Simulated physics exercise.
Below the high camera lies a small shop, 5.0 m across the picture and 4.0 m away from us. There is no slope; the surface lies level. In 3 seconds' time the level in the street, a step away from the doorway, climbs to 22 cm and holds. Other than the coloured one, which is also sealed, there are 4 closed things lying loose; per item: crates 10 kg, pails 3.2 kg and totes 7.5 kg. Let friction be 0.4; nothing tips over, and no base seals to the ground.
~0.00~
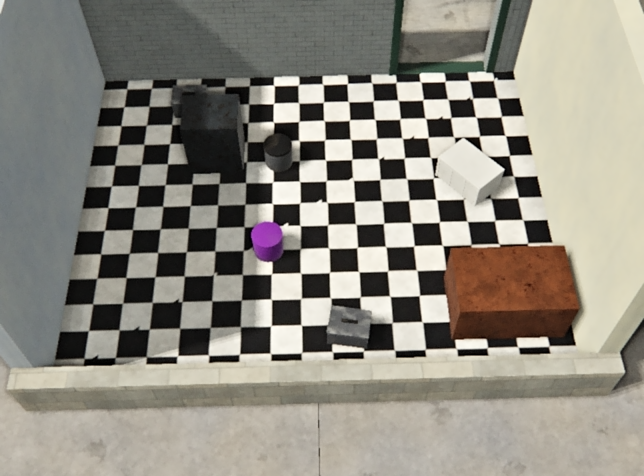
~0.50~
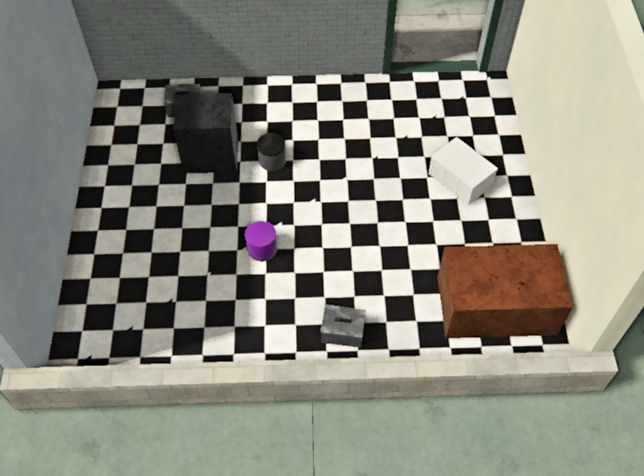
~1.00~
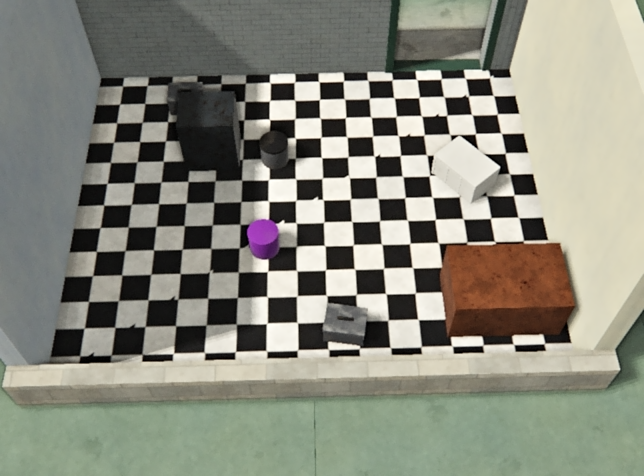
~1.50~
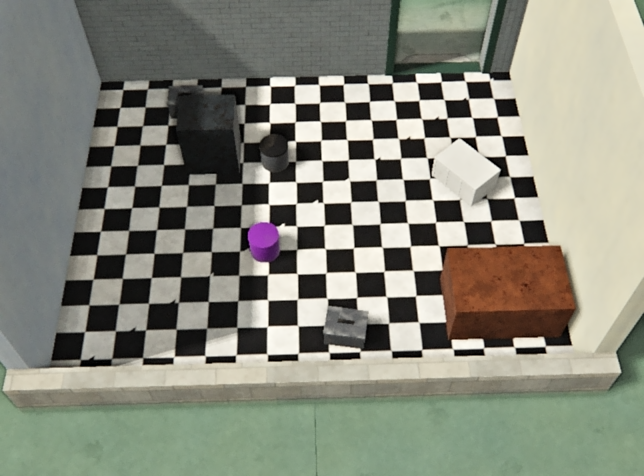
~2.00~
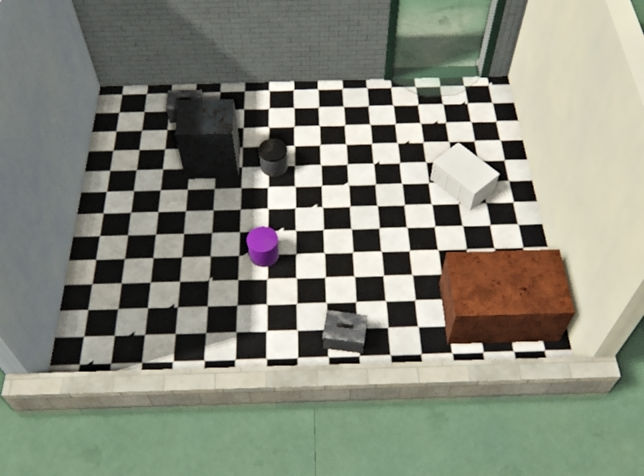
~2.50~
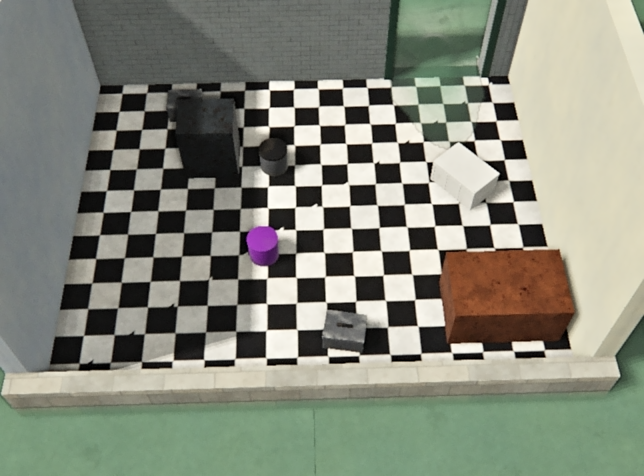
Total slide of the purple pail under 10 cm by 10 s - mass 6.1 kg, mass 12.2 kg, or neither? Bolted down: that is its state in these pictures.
The answer is only the higher mass.
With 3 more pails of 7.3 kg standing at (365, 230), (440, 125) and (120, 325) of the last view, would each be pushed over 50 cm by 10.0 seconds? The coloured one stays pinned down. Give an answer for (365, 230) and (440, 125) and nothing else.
Result, in order - exceeds it; exceeds it.
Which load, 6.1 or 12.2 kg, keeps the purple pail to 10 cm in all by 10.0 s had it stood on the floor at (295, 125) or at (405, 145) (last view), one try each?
In that order: Both loads work; no load works.
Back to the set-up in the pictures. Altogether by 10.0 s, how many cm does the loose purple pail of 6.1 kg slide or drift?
Some 80 centimetres of travel in total.
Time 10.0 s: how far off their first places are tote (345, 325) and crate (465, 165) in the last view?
Respectively 250 and 400 cm.
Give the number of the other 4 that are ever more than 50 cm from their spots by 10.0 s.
That makes 2.
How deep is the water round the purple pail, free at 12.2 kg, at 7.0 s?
Close to 5 cm deep.
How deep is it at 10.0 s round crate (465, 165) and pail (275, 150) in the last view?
Close to 9 and 4 centimetres.
After 3.5 s the purple pail would be 0 cm from its start with 6.1 kg and 0 cm from its start with 12.2 kg; 0 cm of water round it then.
After 4.5 s the purple pail would be 0 cm from its start with 6.1 kg and 0 cm from its start with 12.2 kg; 0 cm of water round it then.
After 7.0 s the purple pail would be 11 cm from its start with 6.1 kg and 0 cm from its start with 12.2 kg; 5 cm of water round it then.
After 10.0 s the purple pail would be 70 cm from its start with 6.1 kg and 0 cm from its start with 12.2 kg; 5 cm of water round it then.
